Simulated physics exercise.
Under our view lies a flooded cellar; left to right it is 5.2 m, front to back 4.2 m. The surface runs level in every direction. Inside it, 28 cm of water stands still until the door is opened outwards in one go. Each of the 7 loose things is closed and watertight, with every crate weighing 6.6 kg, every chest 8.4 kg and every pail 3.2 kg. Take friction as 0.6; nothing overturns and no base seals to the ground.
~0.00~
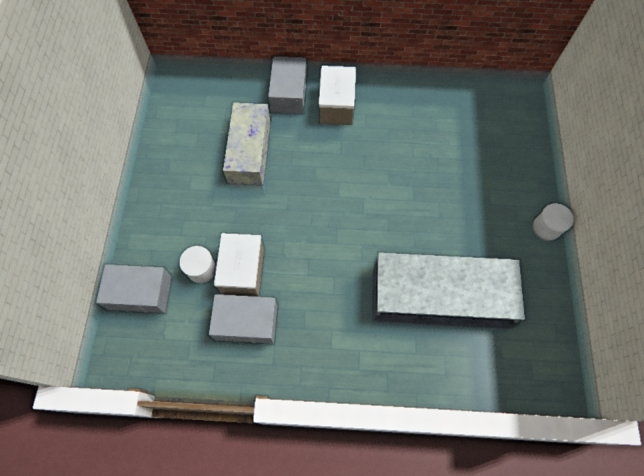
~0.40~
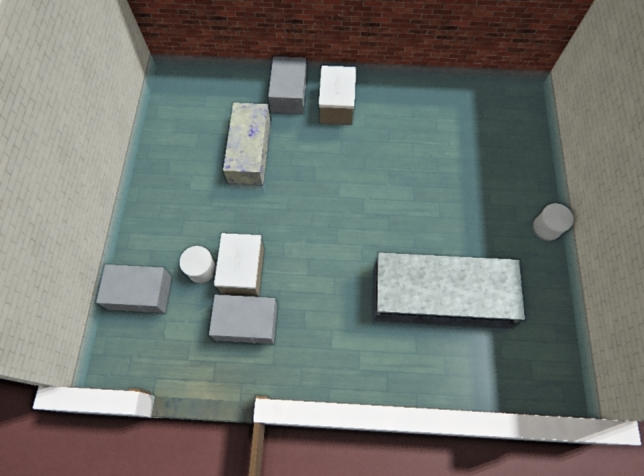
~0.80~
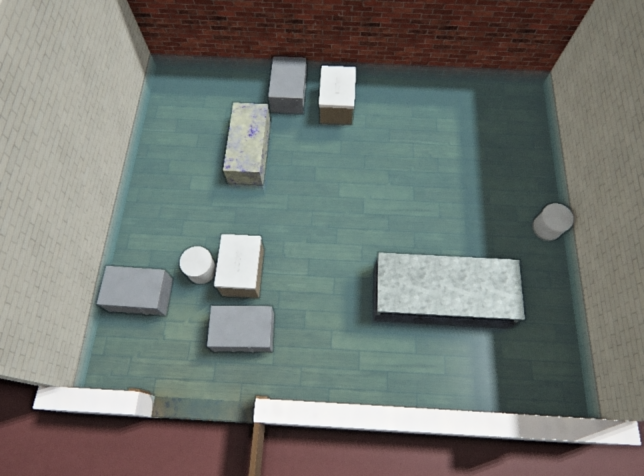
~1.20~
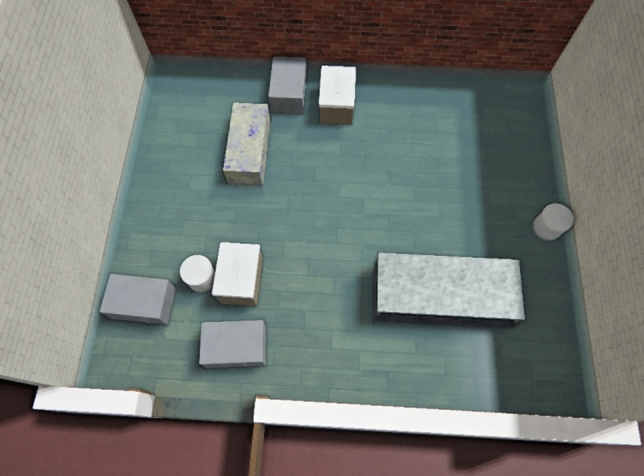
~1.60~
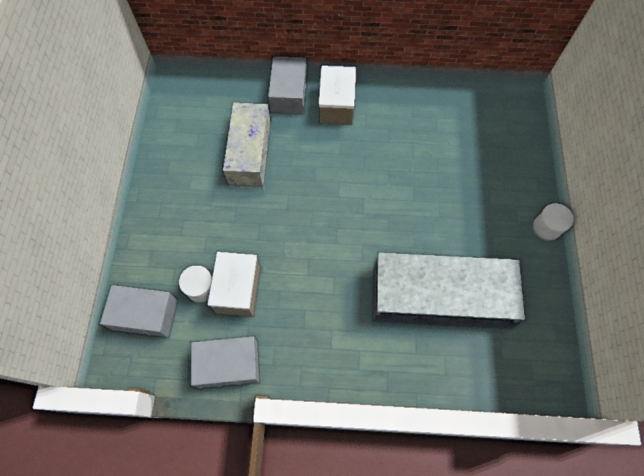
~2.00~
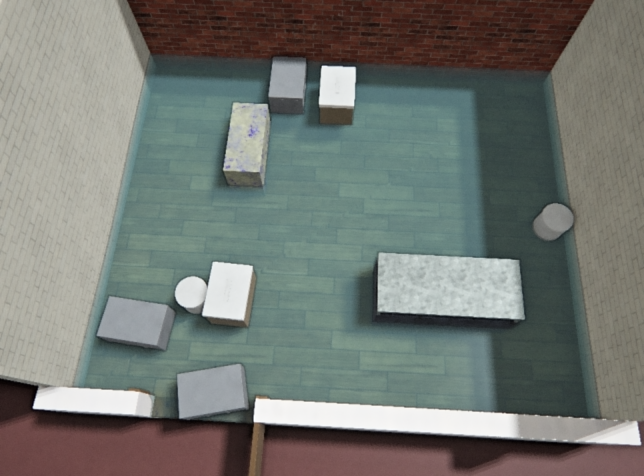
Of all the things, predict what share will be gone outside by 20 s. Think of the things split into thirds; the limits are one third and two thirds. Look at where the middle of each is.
The loss will be moderate, a third to two thirds.
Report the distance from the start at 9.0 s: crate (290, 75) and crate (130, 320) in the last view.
Log: Item 1 at 10 cm, item 2 washed out.
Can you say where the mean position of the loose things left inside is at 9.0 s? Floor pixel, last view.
Mean floor pixel: About (372, 161).
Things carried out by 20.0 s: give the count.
That comes to 4 in all.
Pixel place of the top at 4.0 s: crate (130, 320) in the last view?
Near (148, 368).
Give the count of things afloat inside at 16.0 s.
3.
After 4.0 s 1 of 7 are out; 6 afloat.
After 9.0 s 4 of 7 are out; 3 afloat.
After 16.0 s 4 of 7 are out; 3 afloat.
After 20.0 s 4 of 7 are out; 3 afloat.
